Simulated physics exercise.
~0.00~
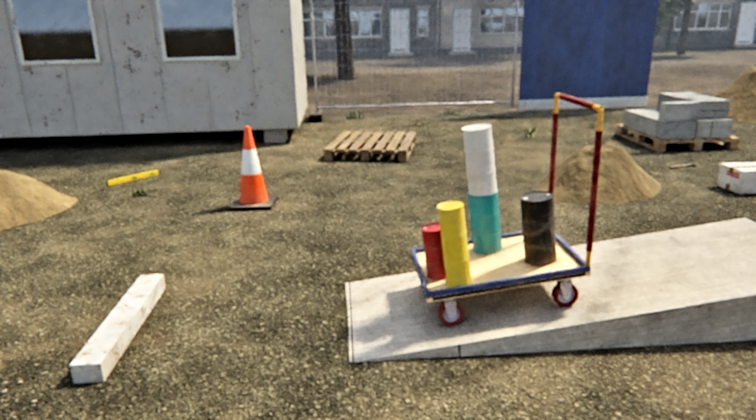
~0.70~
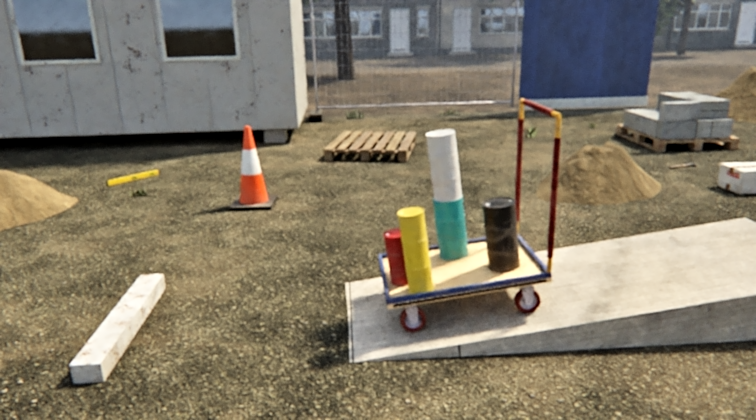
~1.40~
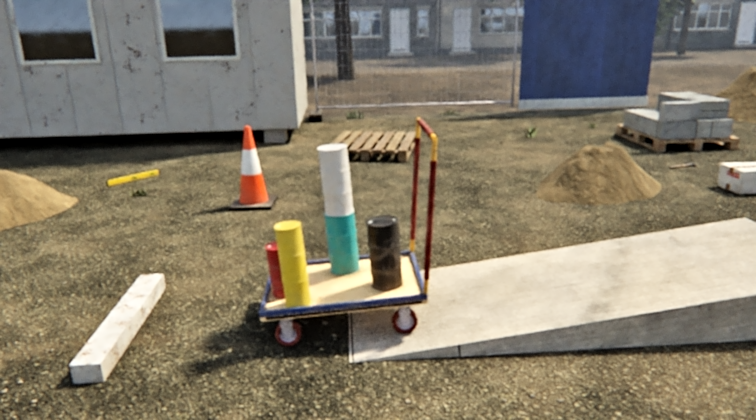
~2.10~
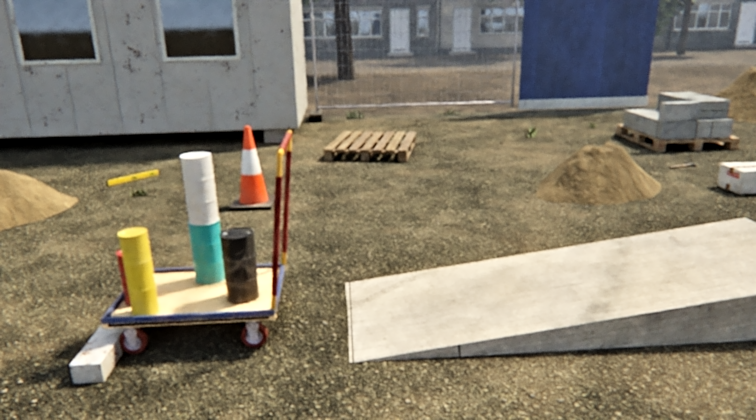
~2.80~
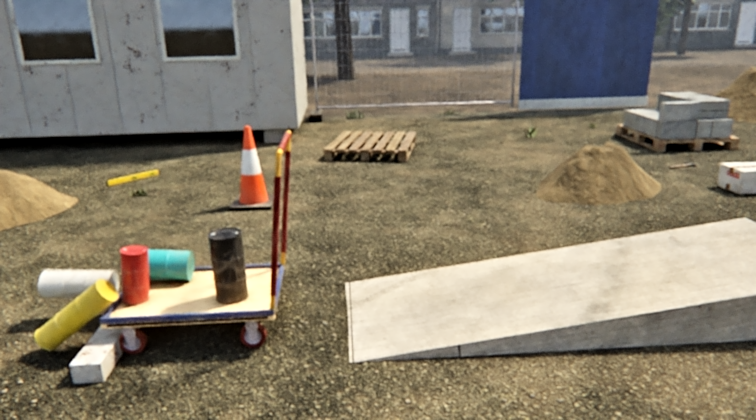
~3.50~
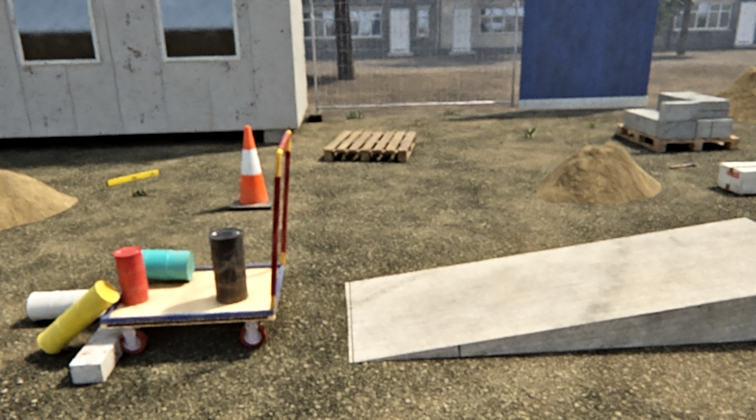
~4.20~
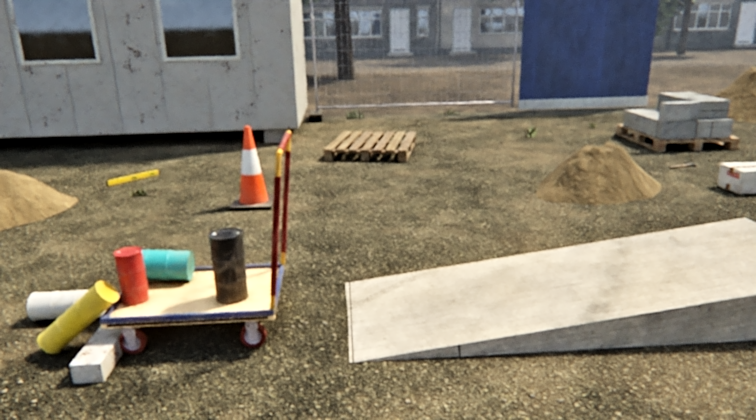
In the video, a trolley carrying five upright canisters rolls left down a ramp and across the ground until it stops at a kerb. The white and yellow canisters end up off the trolley, the turquoise one lies on its deck, and the red and black ones remain upright.
